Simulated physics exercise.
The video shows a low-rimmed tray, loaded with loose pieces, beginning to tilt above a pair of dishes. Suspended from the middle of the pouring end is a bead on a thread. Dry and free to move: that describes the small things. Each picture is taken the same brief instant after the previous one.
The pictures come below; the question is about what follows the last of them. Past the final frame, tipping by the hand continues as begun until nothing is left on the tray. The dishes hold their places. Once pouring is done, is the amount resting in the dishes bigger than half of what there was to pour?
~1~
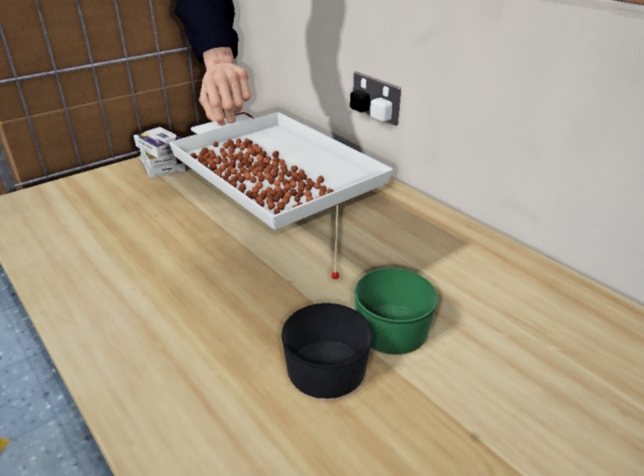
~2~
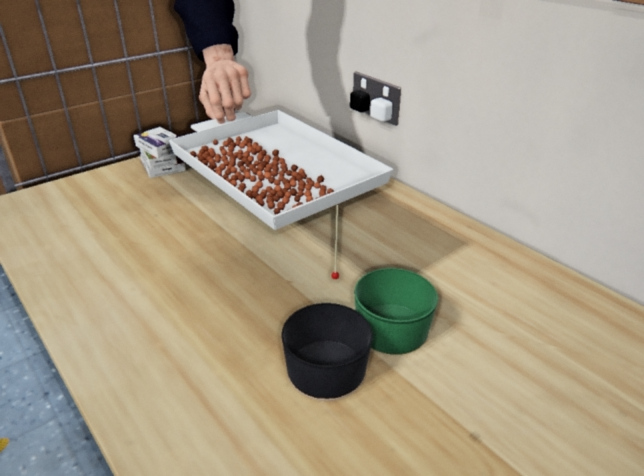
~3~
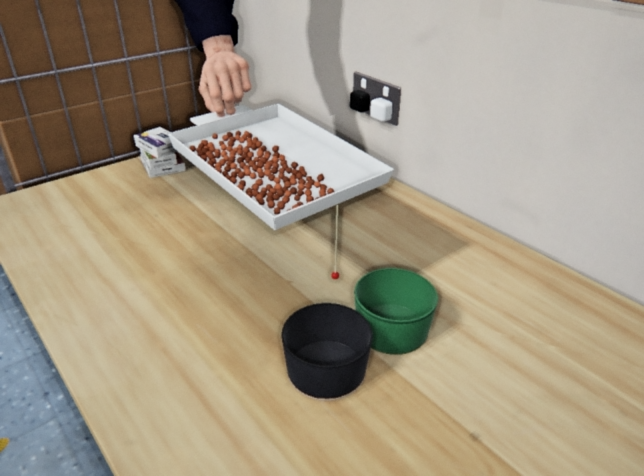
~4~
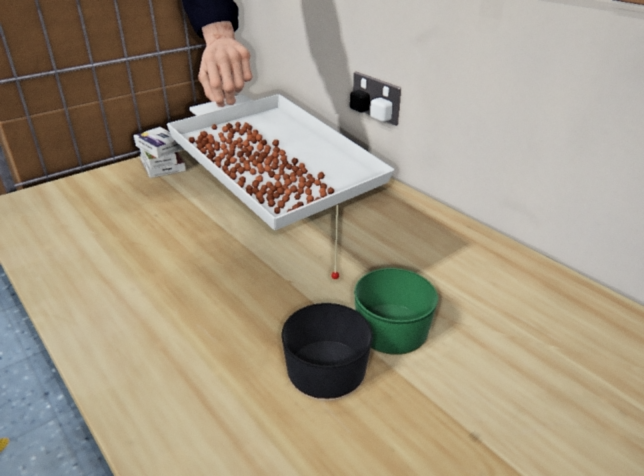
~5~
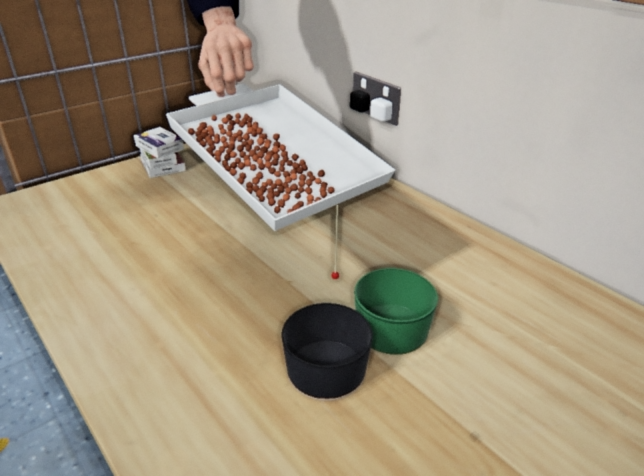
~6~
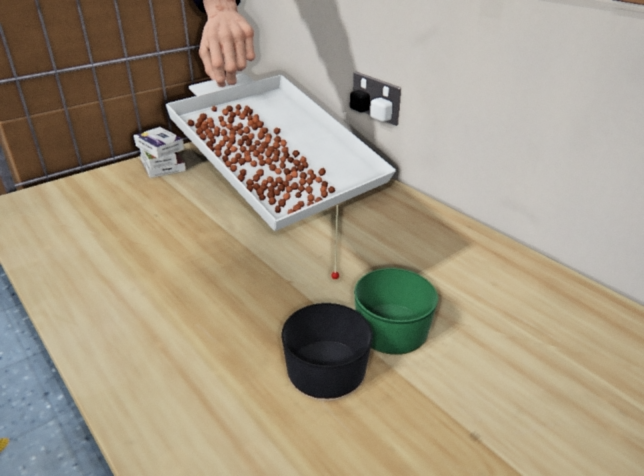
Yes, catch exceeds half.
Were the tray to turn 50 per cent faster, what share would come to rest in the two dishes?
About 90 in a hundred.
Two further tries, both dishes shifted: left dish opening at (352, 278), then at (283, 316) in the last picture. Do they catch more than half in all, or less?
Try 1: Not up to half; try 2: Not up to half.
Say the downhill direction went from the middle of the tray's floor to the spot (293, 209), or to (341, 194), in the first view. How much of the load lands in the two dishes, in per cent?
About 50 and 80 per cent.
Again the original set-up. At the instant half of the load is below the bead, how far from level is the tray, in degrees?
It's turned some 110 degrees by then.
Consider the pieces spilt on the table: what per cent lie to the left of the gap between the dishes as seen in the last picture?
My estimate is some 60 per cent.
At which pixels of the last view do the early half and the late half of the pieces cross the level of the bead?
Initially about (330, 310); subsequently about (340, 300).
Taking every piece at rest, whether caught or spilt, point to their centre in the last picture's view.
I'd place the middle at about (341, 363).
Soon, tray tipped steeply; all on the tray.
A while on, tray tipped right over; nearly all on the tray; a stray few in the left dish.
Towards the end, tray tipped past a quarter turn; about two thirds in the left dish; about a quarter in the right dish; a small part outside both; a stray few in the air.
Finally, tray tipped past a quarter turn; about two thirds in the left dish; about a quarter in the right dish; a small part outside both; a stray few in the air.
